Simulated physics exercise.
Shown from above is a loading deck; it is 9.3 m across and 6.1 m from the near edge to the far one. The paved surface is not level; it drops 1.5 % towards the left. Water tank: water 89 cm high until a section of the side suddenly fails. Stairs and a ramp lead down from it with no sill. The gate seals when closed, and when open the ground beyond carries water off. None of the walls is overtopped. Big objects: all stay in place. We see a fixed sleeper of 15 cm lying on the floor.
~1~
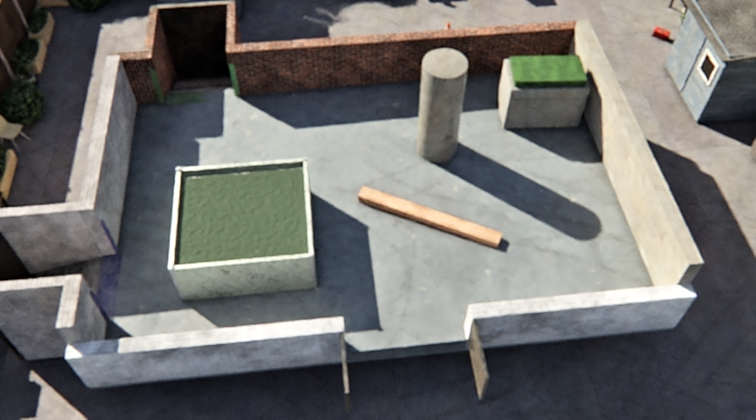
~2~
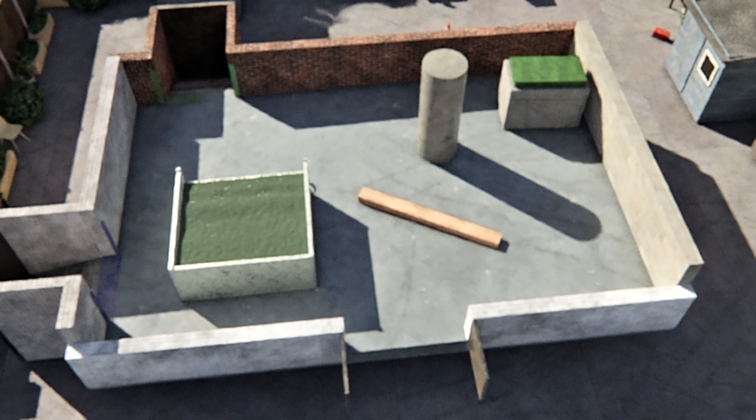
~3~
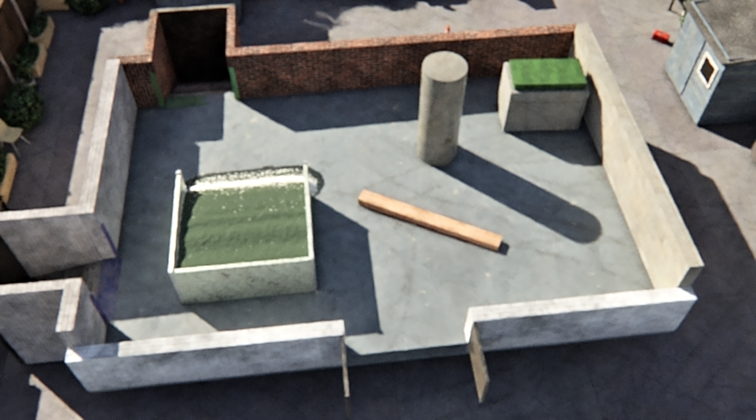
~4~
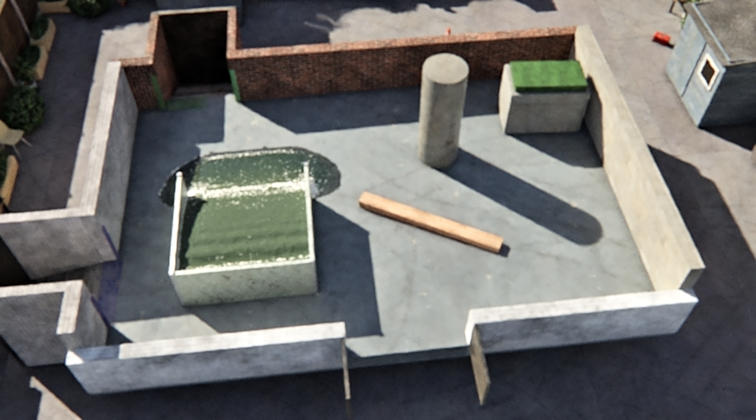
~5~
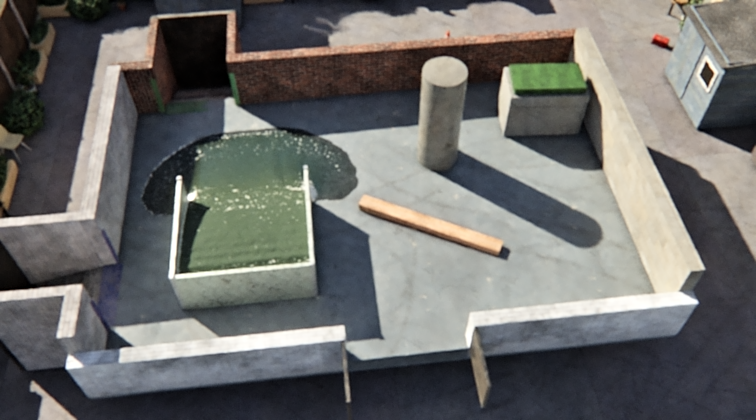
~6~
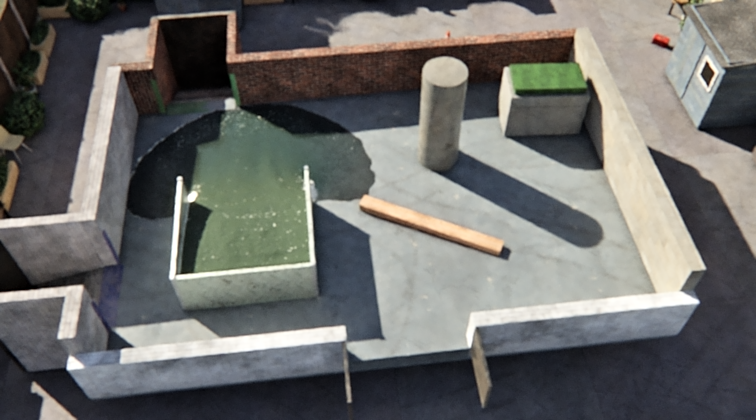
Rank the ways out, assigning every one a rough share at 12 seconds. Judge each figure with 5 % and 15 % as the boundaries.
Gate opening less than 5 %, flight of stairs down (marked green) over 15 %, ramp down (marked blue) under 5 %.
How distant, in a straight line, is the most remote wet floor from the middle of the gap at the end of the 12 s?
That comes to near 7.4 m out.
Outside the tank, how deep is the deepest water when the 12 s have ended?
Around 10 centimetres.
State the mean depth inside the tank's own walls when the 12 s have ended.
Mean depth: Some 4 cm.
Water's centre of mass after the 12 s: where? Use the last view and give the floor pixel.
Balance point at about (317, 207).
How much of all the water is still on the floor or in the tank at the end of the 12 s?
Close to 56 in a hundred remains.
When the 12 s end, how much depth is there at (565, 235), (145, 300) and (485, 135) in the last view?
Depths in turn: Roughly 3, 5 and 2 centimetres.
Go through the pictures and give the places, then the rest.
Still water, 89 cm deep, in the water tank at (243, 213), in the first frame.
The front is at (313, 191), 1.2 m from the gap at (248, 191); 0.6 m2 of floor is under water; 89 cm left at the back of the water tank, in the second frame.
Water pours out at (248, 194) and has run 1.4 m, to (318, 179); deepest outside 49 cm, 89 cm at the water tank's back, in the third frame.
The front is at (330, 166), 1.8 m from the gap at (249, 197); 3.8 m2 of floor is under water; 81 cm left at the back of the water tank, in the fourth frame.
The front is at (183, 151), 2.2 m from the gap at (249, 201); 6.6 m2 of floor is under water; 76 cm left at the back of the water tank, in the fifth frame.
Water pours out at (250, 202) and has run 2.8 m, to (285, 108); deepest outside 42 cm, 75 cm at the water tank's back, in the sixth frame.
A moment later water covers 30 % of the floor and is deepest (50 cm) near (249, 109); gone so far, the gate opening 0 %, the flight of stairs down (marked green) 4 %, the ramp down (marked blue) 0 %.
Soon after water covers 30 % of the floor and is deepest (42 cm) near (181, 110); gone so far, the gate opening 0 %, the flight of stairs down (marked green) 14 %, the ramp down (marked blue) 0 %.
Next water covers 40 % of the floor and is deepest (27 cm) near (564, 91); gone so far, the gate opening 0 %, the flight of stairs down (marked green) 25 %, the ramp down (marked blue) 0 %.
Later on water covers 75 % of the floor and is deepest (15 cm) near (103, 376); gone so far, the gate opening 0 %, the flight of stairs down (marked green) 36 %, the ramp down (marked blue) 0 %.
At the end water covers 90 % of the floor and is deepest (10 cm) near (157, 180); gone so far, the gate opening 1 %, the flight of stairs down (marked green) 42 %, the ramp down (marked blue) 2 %.
